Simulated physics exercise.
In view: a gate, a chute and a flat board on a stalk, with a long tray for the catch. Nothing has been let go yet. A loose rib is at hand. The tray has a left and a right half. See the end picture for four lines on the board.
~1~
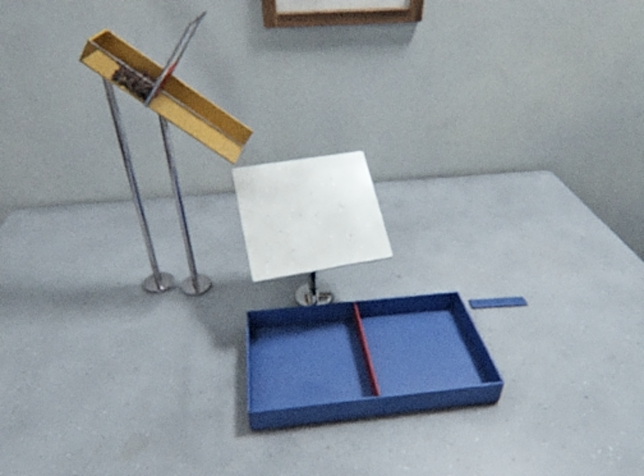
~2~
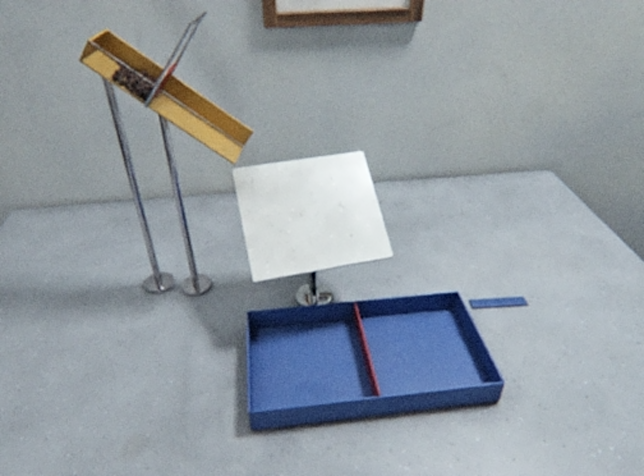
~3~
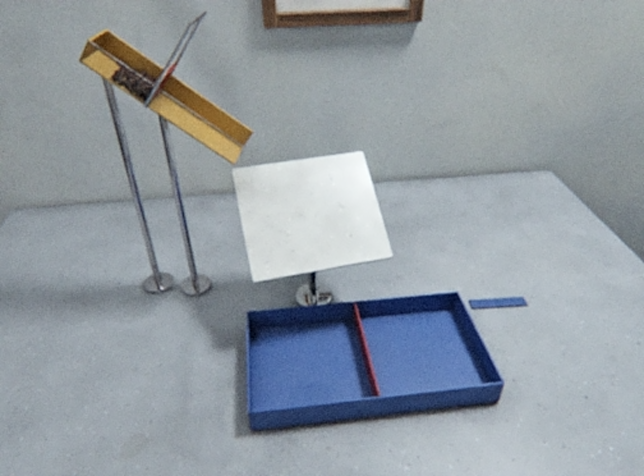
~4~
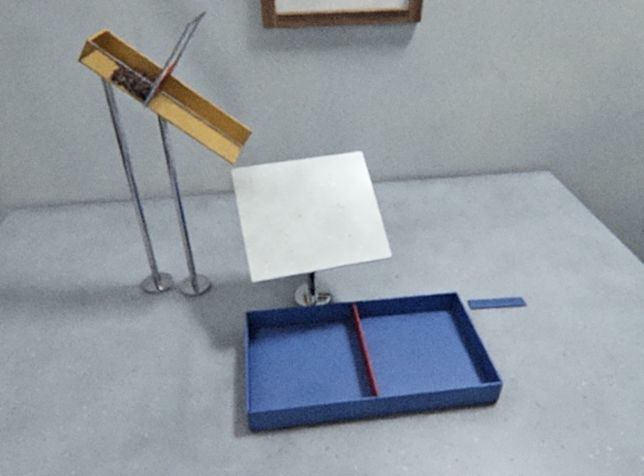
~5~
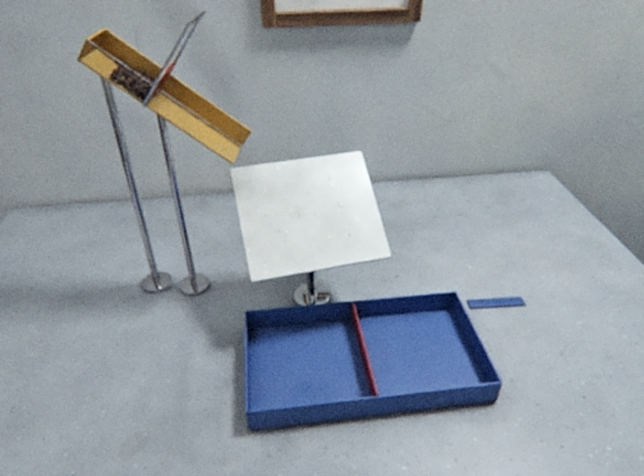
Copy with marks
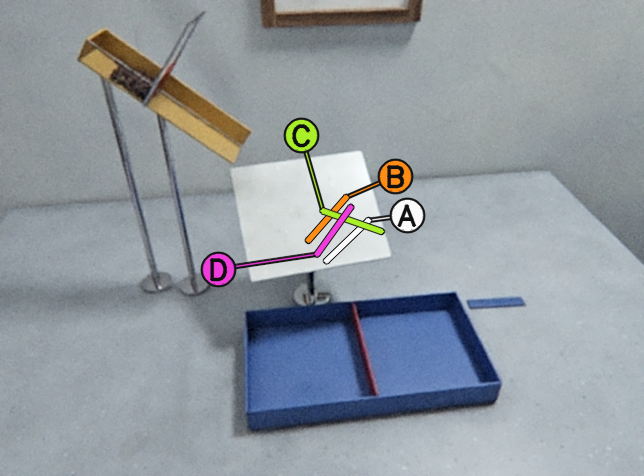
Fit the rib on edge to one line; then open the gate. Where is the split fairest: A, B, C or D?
C beats the others.
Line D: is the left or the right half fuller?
Left.
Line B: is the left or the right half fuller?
Left.
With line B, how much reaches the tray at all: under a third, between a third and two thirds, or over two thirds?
It is over two thirds.
On the marked copy, line A from (368, 220) to (326, 260); line B from (346, 197) to (308, 240); line C from (322, 210) to (381, 231); line D from (350, 207) to (317, 254).
For line A, of what is caught, all in the left half, none in the right.
For line B, of what is caught, nearly all in the left half, a stray few in the right.
For line C, of what is caught, about a third in the left half, about two thirds in the right.
For line D, of what is caught, all in the left half, none in the right.
